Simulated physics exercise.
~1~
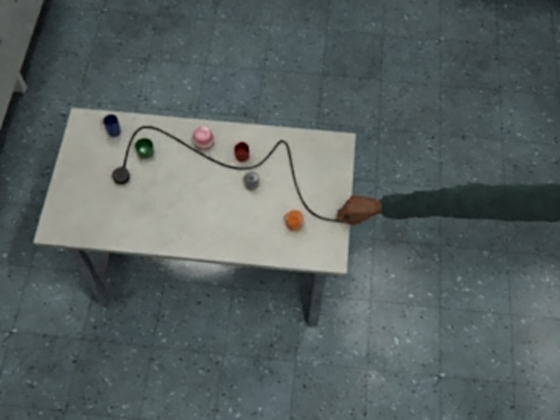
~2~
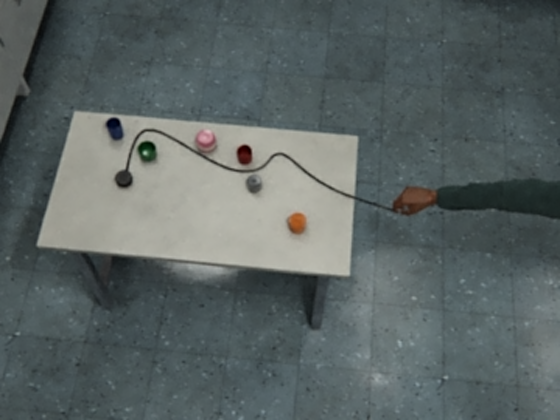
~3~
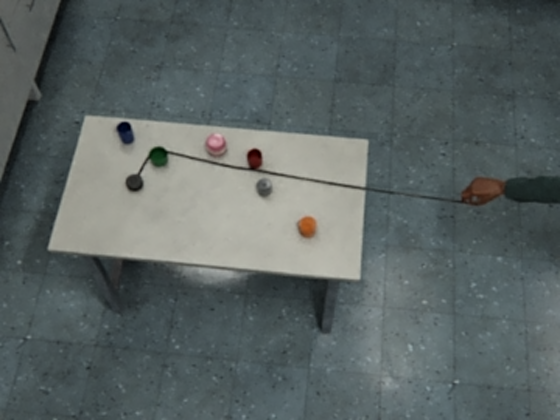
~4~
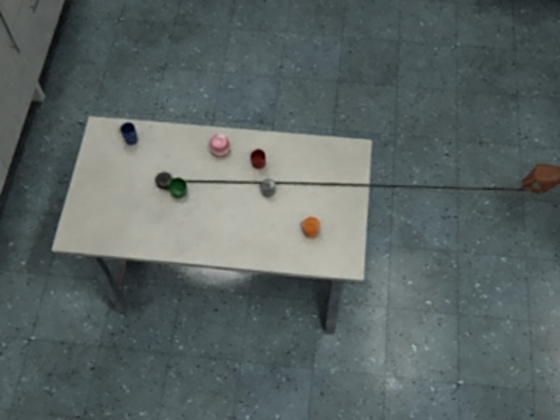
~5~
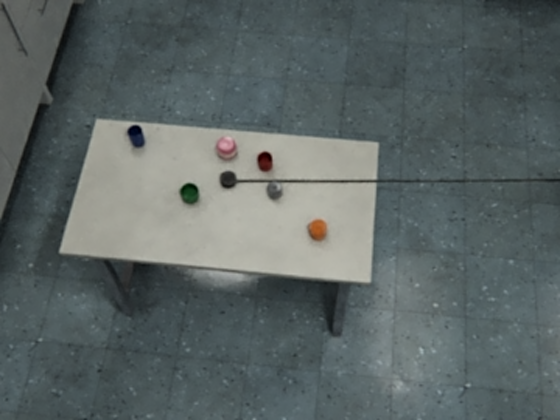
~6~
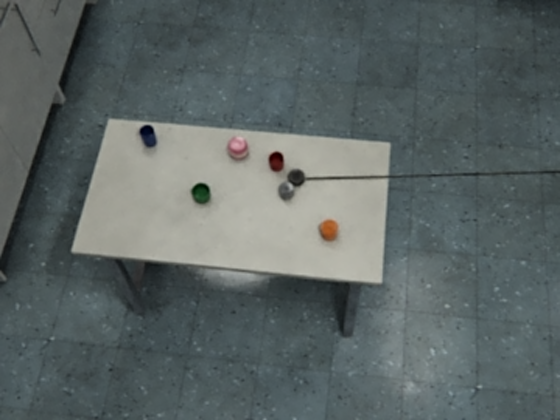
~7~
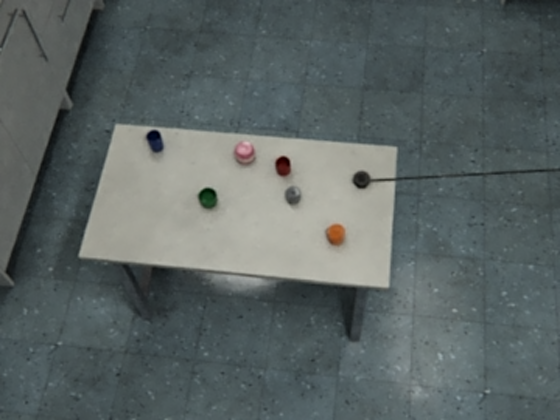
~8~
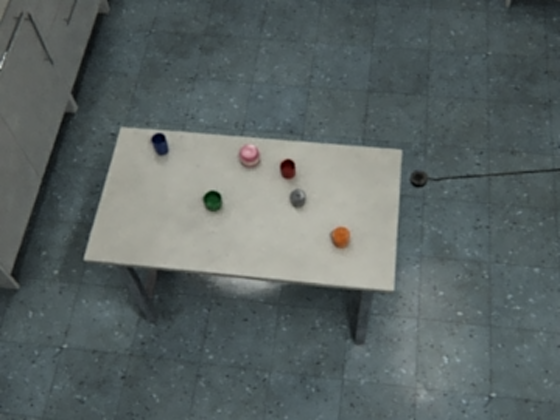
A black wire on a pale table was pulled right by a hand until it tightened, dragging its small dark reel across, which knocked a green mug a short way before sliding past the other pots and off the right edge, leaving them standing.
